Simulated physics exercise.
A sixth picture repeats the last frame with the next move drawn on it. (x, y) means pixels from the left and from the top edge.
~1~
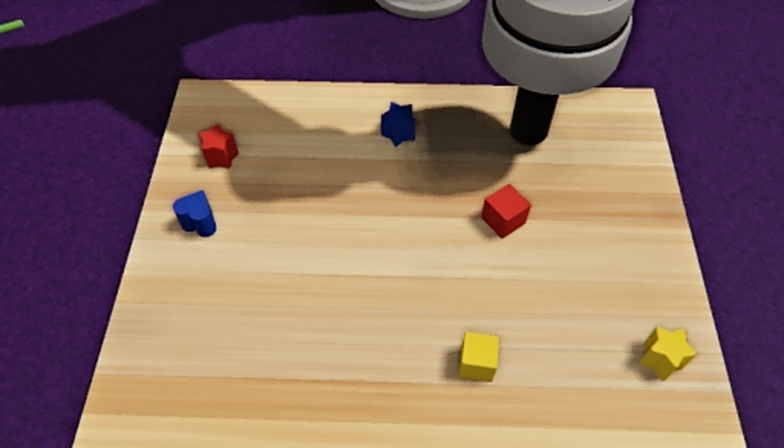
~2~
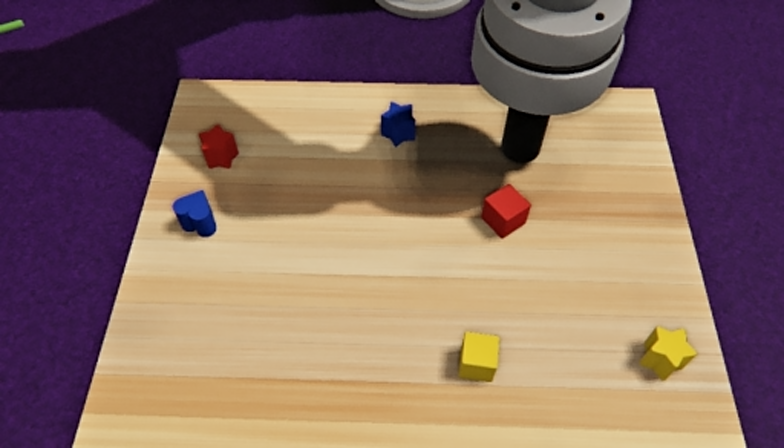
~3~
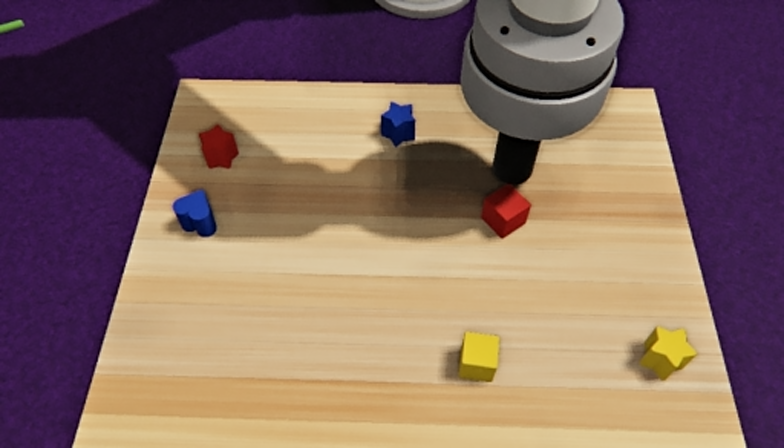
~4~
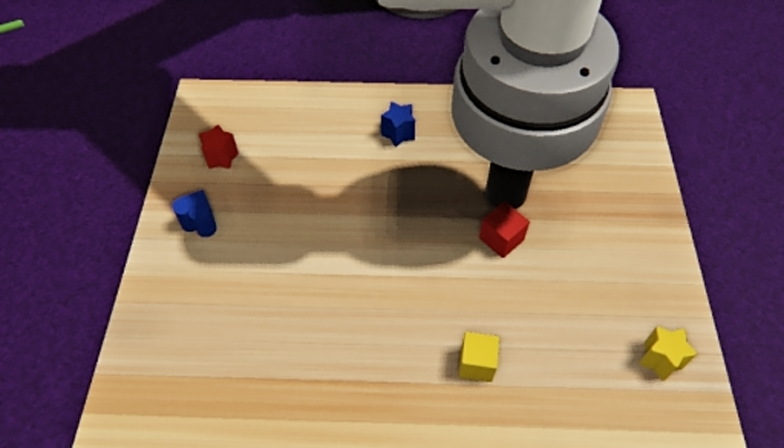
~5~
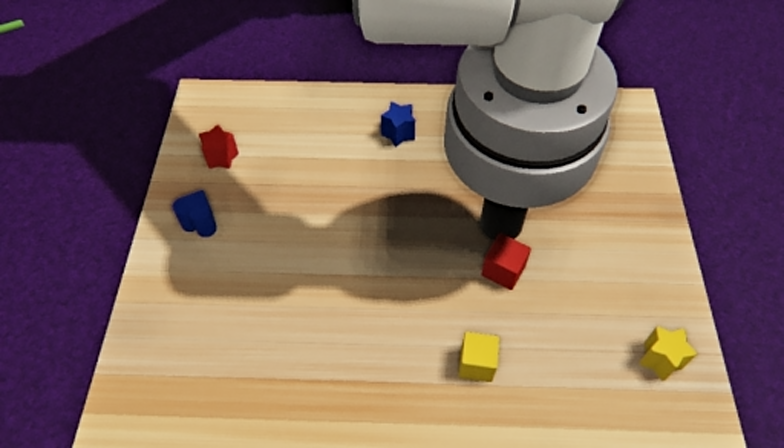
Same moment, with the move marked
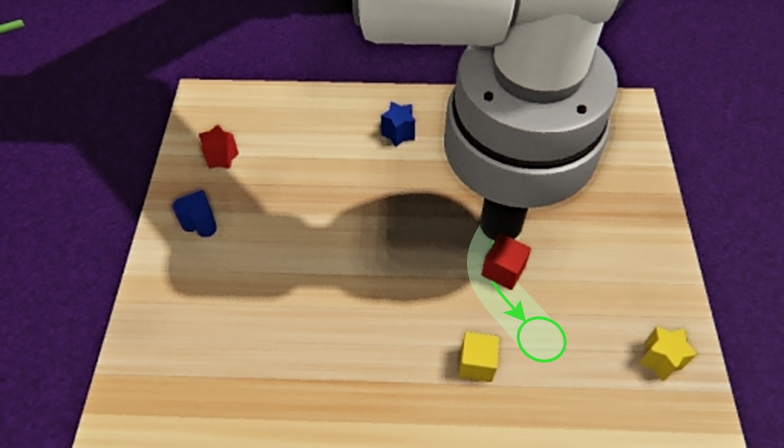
On a pale wooden board over purple fabric, the view looks down at an angle from a camera that stays still. A red star and blue heart sit at left, a small blue star at top centre, a red cube right of centre, and a yellow cube and yellow star below. A grey robot arm with a black tip moves down to the red cube and pushes it toward the yellow cube.
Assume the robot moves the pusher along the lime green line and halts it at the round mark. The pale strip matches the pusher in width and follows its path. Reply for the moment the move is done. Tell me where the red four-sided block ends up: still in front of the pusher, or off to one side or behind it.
Looking at the end of the path, the red four-sided block is still being driven ahead.
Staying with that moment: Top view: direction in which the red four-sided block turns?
From above, the turn goes anticlockwise.
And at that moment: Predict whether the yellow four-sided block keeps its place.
By then it is still where it was.
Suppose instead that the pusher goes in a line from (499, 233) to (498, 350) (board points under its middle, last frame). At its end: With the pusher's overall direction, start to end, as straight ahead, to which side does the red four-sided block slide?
It shifts to the left.
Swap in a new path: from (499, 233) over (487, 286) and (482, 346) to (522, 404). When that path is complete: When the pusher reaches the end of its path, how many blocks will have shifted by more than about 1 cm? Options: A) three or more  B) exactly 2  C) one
My pick is B.
The drawn path runs from (499, 233) through (489, 268) and (510, 304) to (542, 339).
On the path given first. One third of the way, pusher at (491, 262); red four-sided block at (515, 283), turned 55° anticlockwise.
Two thirds of the way, pusher at (513, 299); red four-sided block at (541, 322), turned 60° anticlockwise.
At the end, pusher at (544, 333); yellow four-sided block not moved; red four-sided block at (572, 361), turned 50° anticlockwise.
